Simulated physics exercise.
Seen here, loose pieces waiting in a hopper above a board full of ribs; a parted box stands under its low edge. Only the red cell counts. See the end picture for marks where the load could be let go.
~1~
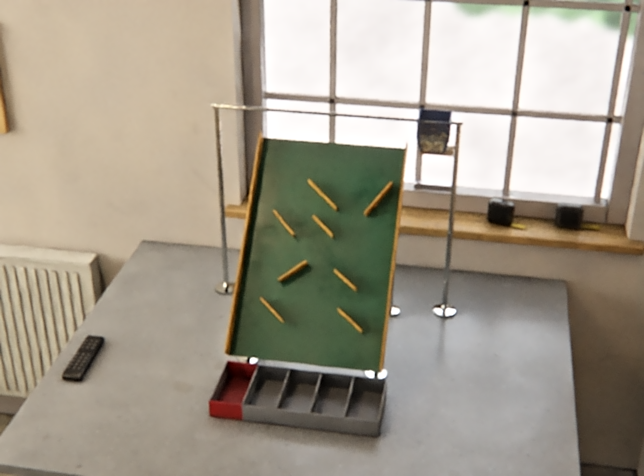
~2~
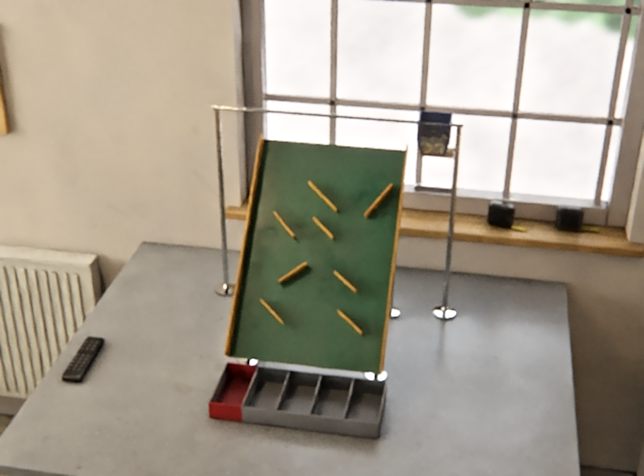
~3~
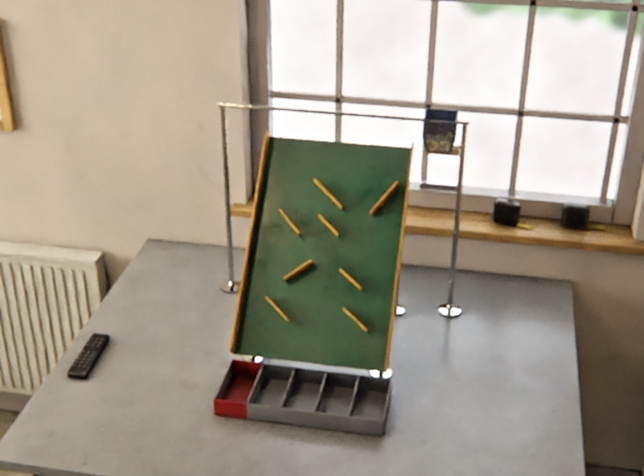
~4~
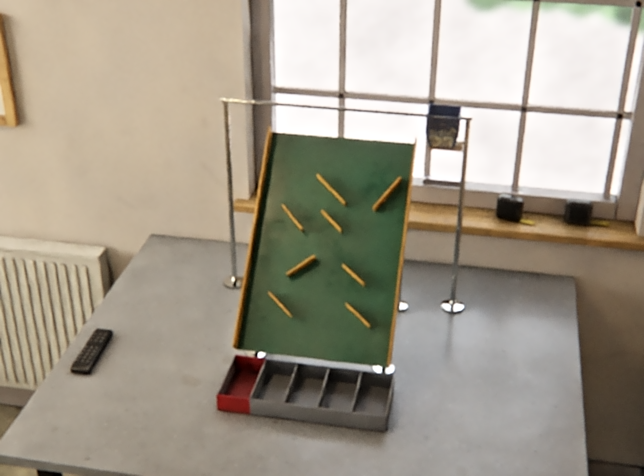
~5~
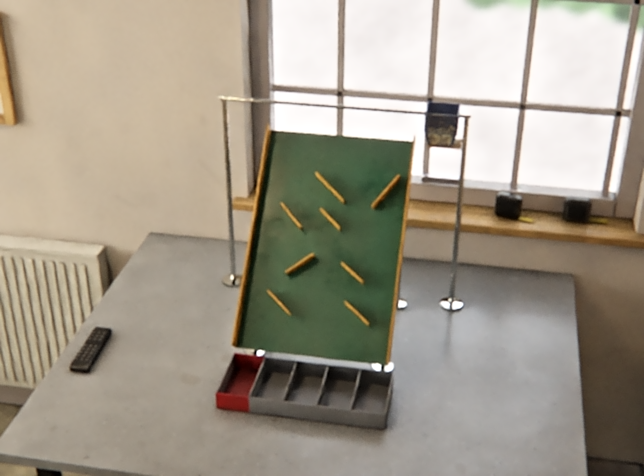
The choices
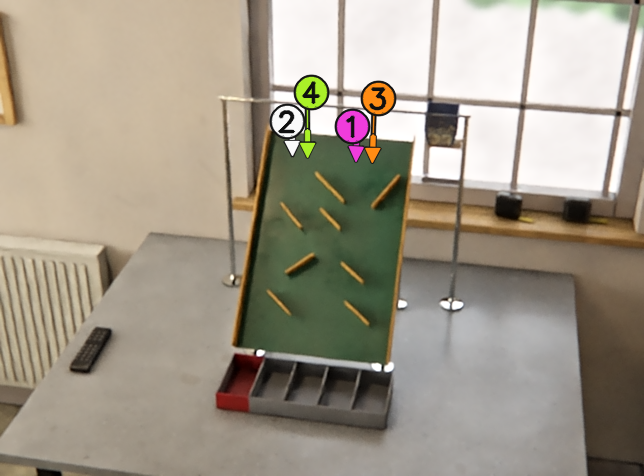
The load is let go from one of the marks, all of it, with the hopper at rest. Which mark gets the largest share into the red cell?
The answer is mark 2.
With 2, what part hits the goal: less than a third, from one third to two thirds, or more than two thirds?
Mark 2 gives from one third to two thirds.
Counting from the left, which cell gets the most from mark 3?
It is the fifth one.
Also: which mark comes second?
The answer is 4.
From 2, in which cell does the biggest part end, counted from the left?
The first.
On the marked copy, mark 1 meets the board at (356, 156); mark 2 meets the board at (292, 150); mark 3 meets the board at (372, 157); mark 4 meets the board at (307, 152).
Choosing 1, none in the red cell, nearly all in other cells.
Choosing 2, about half in the red cell, about half in other cells.
Choosing 3, none in the red cell, all in other cells.
Choosing 4, a small part in the red cell, most in other cells, a small part held on the board.
